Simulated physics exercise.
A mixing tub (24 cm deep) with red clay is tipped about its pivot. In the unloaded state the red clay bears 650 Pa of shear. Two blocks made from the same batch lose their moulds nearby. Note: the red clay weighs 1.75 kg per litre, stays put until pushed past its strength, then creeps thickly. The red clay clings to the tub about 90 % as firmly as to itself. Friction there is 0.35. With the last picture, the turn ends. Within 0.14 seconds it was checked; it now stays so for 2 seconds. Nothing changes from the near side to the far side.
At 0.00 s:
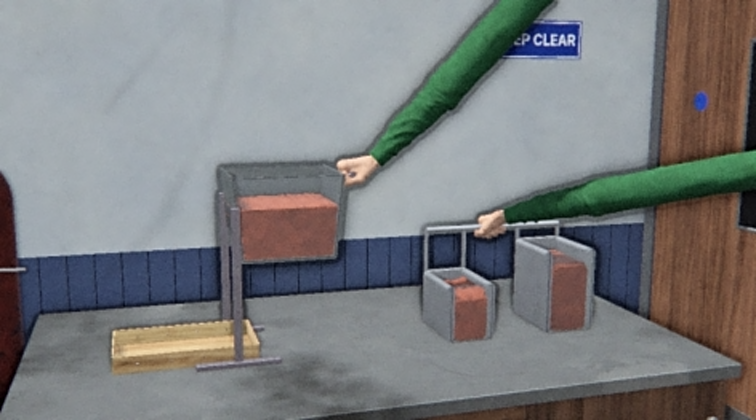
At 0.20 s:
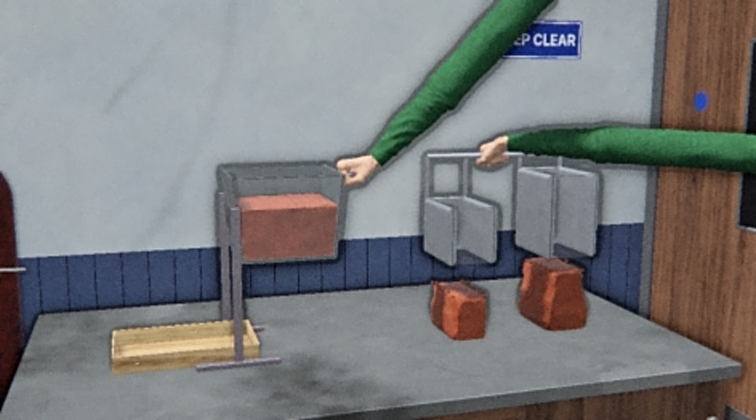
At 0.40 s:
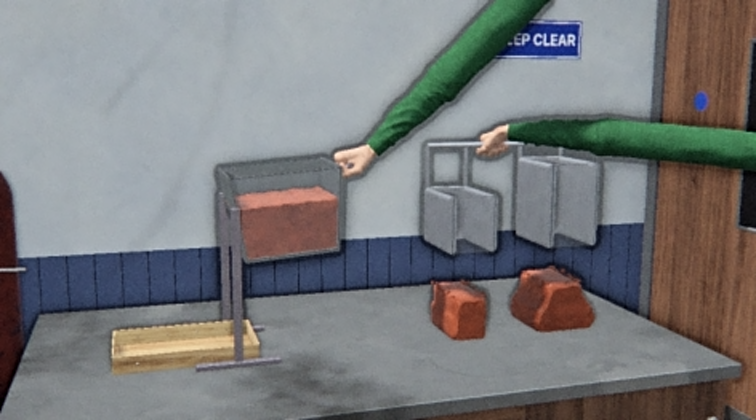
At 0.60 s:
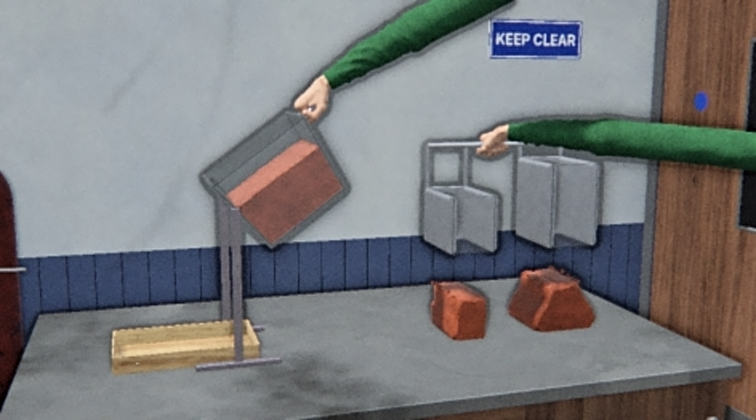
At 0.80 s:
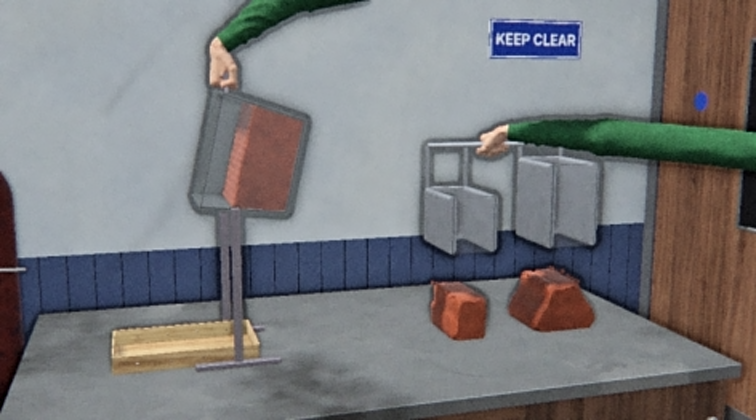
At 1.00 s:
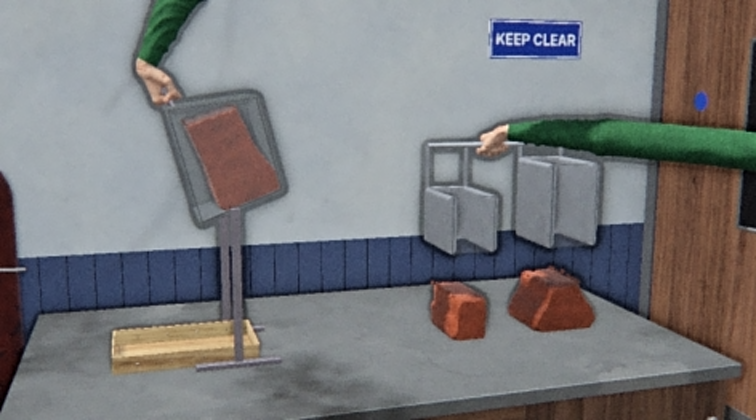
Two moulds lift off red clay blocks, the larger sags, and a hand tilts a tub.
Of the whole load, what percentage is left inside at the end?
Close to 34 % is left inside.
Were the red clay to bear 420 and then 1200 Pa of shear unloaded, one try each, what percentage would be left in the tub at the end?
Result: 25 % for the first case, 40 % for the second.
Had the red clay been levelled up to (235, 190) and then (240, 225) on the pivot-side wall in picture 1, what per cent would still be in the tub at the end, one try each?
The first fill leaves 25 % in the tub and the second leaves 40 %.
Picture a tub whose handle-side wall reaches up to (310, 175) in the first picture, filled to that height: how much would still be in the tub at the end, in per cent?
I'd guess around 40 per cent remains.
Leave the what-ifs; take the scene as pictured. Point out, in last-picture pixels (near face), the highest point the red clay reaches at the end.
Highest point: Approx. (272, 172).
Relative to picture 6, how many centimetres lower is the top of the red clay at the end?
Roughly 18 cm.
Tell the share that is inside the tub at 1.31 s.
Roughly 35 per cent.
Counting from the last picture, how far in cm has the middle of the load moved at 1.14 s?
Roughly 11 cm.
After 1.14 s, the tub is at 105 degrees and holds 70 %.
After 1.31 s, the tub is at 105 degrees and holds 34 %.
After 1.48 s, the tub is at 105 degrees and holds 34 %.
After 1.65 s, the tub is at 105 degrees and holds 34 %.
After 3.00 s, the tub is at 105 degrees and holds 34 %.
